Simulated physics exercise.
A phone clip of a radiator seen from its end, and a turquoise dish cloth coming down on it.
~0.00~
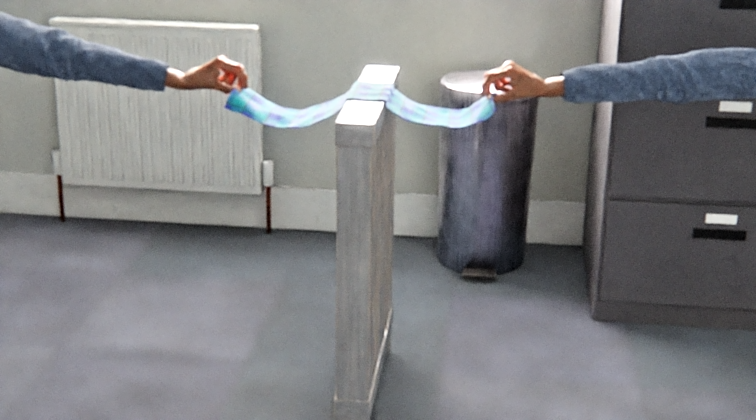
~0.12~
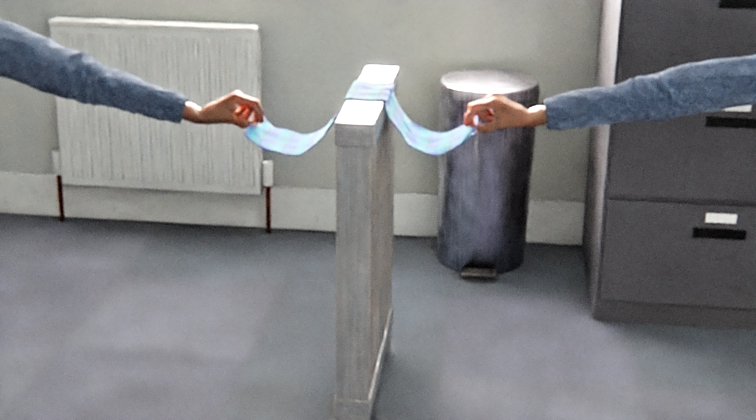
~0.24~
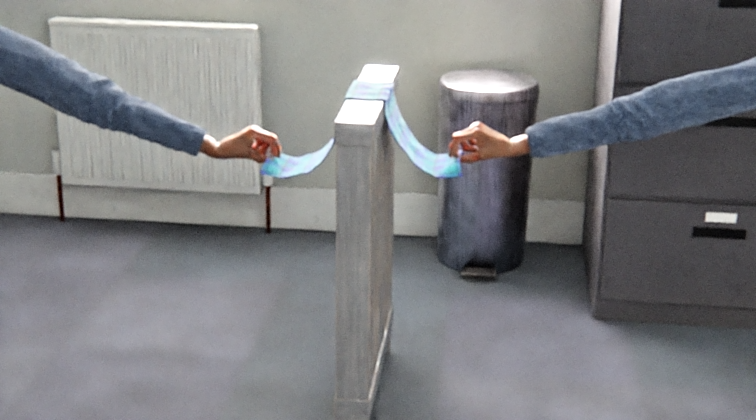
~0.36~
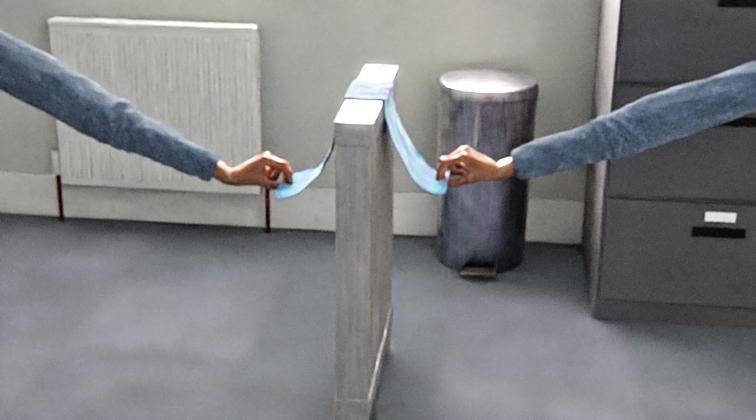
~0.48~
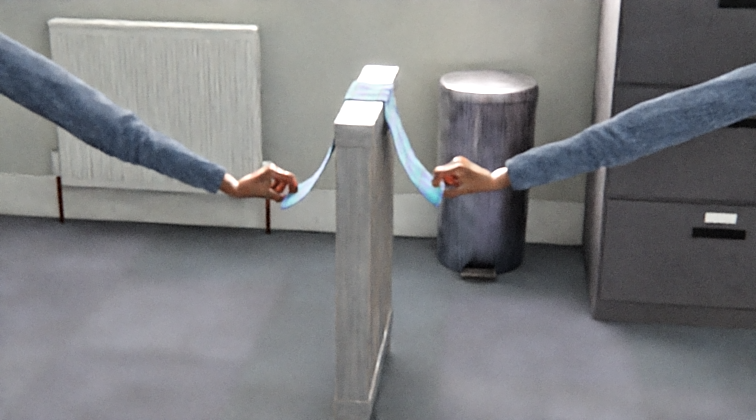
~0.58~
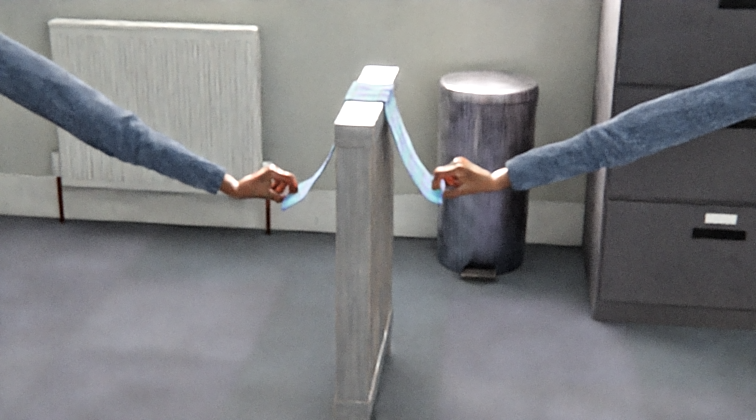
Two arms in blue-grey sleeves reach in from the left and right of a grey-floored room, seen from slightly above and facing a narrow, pale grey upright panel end-on. Their hands hold the ends of a turquoise cloth draped over its top, with a white radiator behind left and a dark bin and drawers behind right. The hands lower the ends and draw inward, slowing to near stillness, while the camera stays steady.
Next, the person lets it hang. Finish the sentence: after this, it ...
After this, it remains in place.
After 0.80 s, dish cloth hanging on both sides, left end near (324, 218), right end near (405, 208).
After 1.22 s, dish cloth hanging on both sides, left end near (349, 223), right end near (387, 209).
At rest, dish cloth hanging on both sides, left end near (350, 223), right end near (386, 209). The turquoise dish cloth stays on top.
